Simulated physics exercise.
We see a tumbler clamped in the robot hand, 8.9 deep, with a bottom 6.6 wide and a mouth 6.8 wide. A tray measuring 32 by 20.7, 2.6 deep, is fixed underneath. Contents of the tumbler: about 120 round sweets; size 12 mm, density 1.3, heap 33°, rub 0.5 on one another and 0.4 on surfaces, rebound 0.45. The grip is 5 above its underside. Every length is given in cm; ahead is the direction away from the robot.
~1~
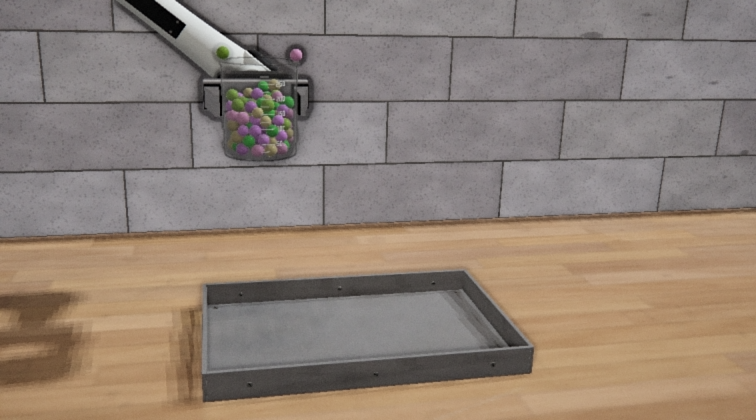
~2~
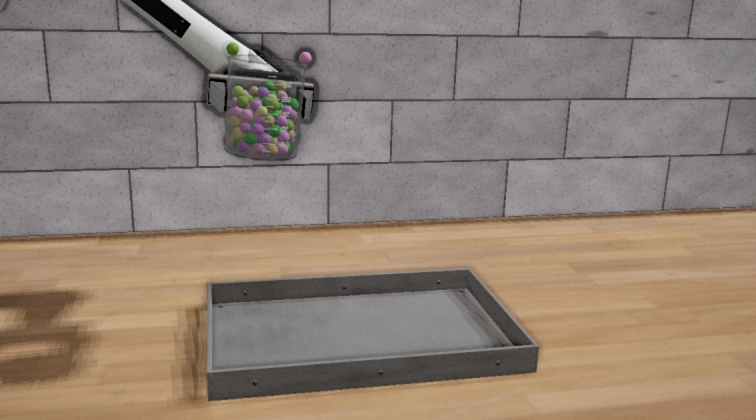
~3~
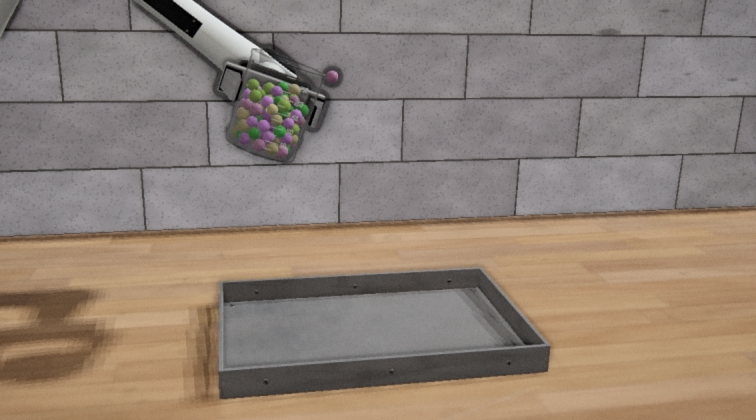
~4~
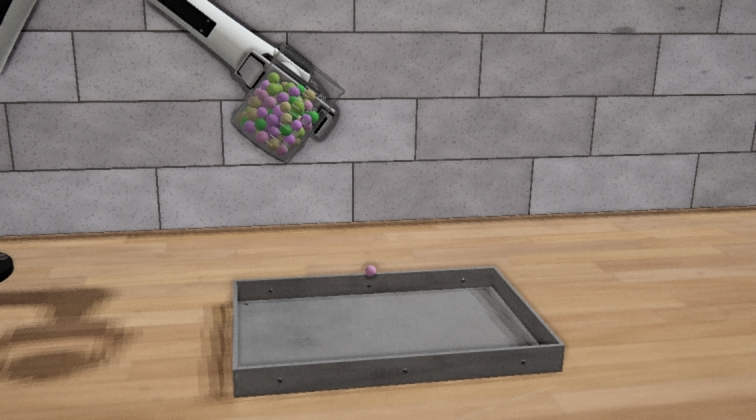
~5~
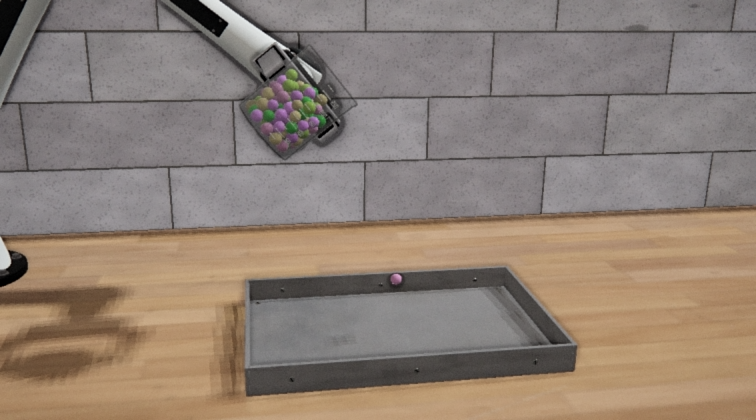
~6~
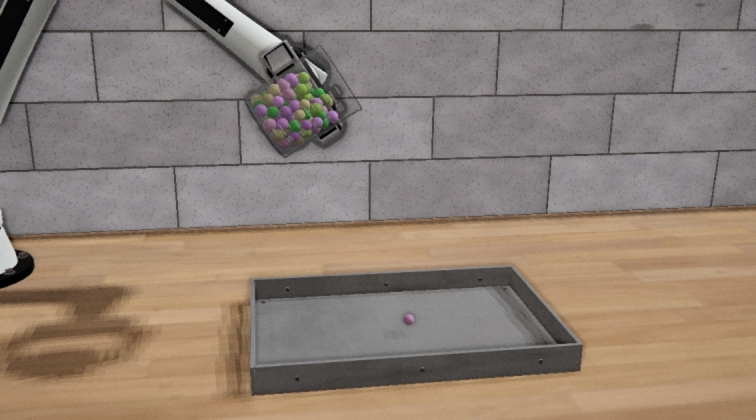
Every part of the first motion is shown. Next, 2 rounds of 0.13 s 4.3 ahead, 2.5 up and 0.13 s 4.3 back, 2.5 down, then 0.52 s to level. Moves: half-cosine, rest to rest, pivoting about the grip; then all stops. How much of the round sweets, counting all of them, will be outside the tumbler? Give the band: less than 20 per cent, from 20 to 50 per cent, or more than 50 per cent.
The band is from 20 to 50 per cent.
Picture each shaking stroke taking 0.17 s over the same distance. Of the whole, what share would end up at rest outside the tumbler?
That change gives some 5 percent.
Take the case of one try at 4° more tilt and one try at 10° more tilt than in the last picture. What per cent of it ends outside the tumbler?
First try around 35 %, second around 50 %.
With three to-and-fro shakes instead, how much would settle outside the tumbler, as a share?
Approx. 40 per cent.
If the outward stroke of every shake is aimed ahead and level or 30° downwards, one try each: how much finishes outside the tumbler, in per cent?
I'd say close to 15 percent for the first and close to 5 percent for the second.
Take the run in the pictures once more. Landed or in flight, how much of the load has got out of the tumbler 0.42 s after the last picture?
Some 15 per cent.
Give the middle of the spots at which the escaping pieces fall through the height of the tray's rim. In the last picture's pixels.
Estimated centre near (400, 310) in pixels.
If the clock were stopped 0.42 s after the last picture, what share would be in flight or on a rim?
Around 3 per cent of the load.
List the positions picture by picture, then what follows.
Tumbler middle at (260, 109), level; upper third of the load around (261, 104), from x 225 to 295, top at y 55; 115 in the tumbler, in the first picture.
Tumbler middle at (264, 109), tilted 5° forward; upper third of the load around (263, 103), from x 235 to 305, top at y 50, in the second picture.
Tumbler middle at (274, 107), tilted 20° forward; upper third of the load around (271, 101), from x 235 to 330, top at y 75; 114 in the tumbler, 1 in flight or on a rim, in the third picture.
Tumbler middle at (286, 106), tilted 37° forward; upper third of the load around (278, 98), from x 245 to 370, top at y 80; 114 in the tumbler, 1 in flight or on a rim, in the fourth picture.
Tumbler middle at (297, 105), tilted 52° forward; upper third of the load around (289, 94), from x 250 to 395, top at y 75; 114 in the tumbler, 1 in the tray, in the fifth picture.
Tumbler middle at (302, 104), tilted 57° forward; upper third of the load around (291, 94), from x 255 to 410, top at y 80; 114 in the tumbler, 1 in the tray, in the sixth picture.
Then, 0.42 s later, tilted 57° forward, highest piece 30 above the table; 95 in the tumbler, 16 in the tray, 4 in flight or on a rim.
Then, 0.83 s later, tilted 20° forward, highest piece 29 above the table; 80 in the tumbler, 35 in the tray.
Then, 1.24 s later, level, highest piece 28 above the table; 80 in the tumbler, 35 in the tray.
Then, 2.29 s later, level, highest piece 28 above the table; 80 in the tumbler, 35 in the tray.
At rest, 80 in the tumbler, 35 in the tray. That is 30 % outside the tumbler.
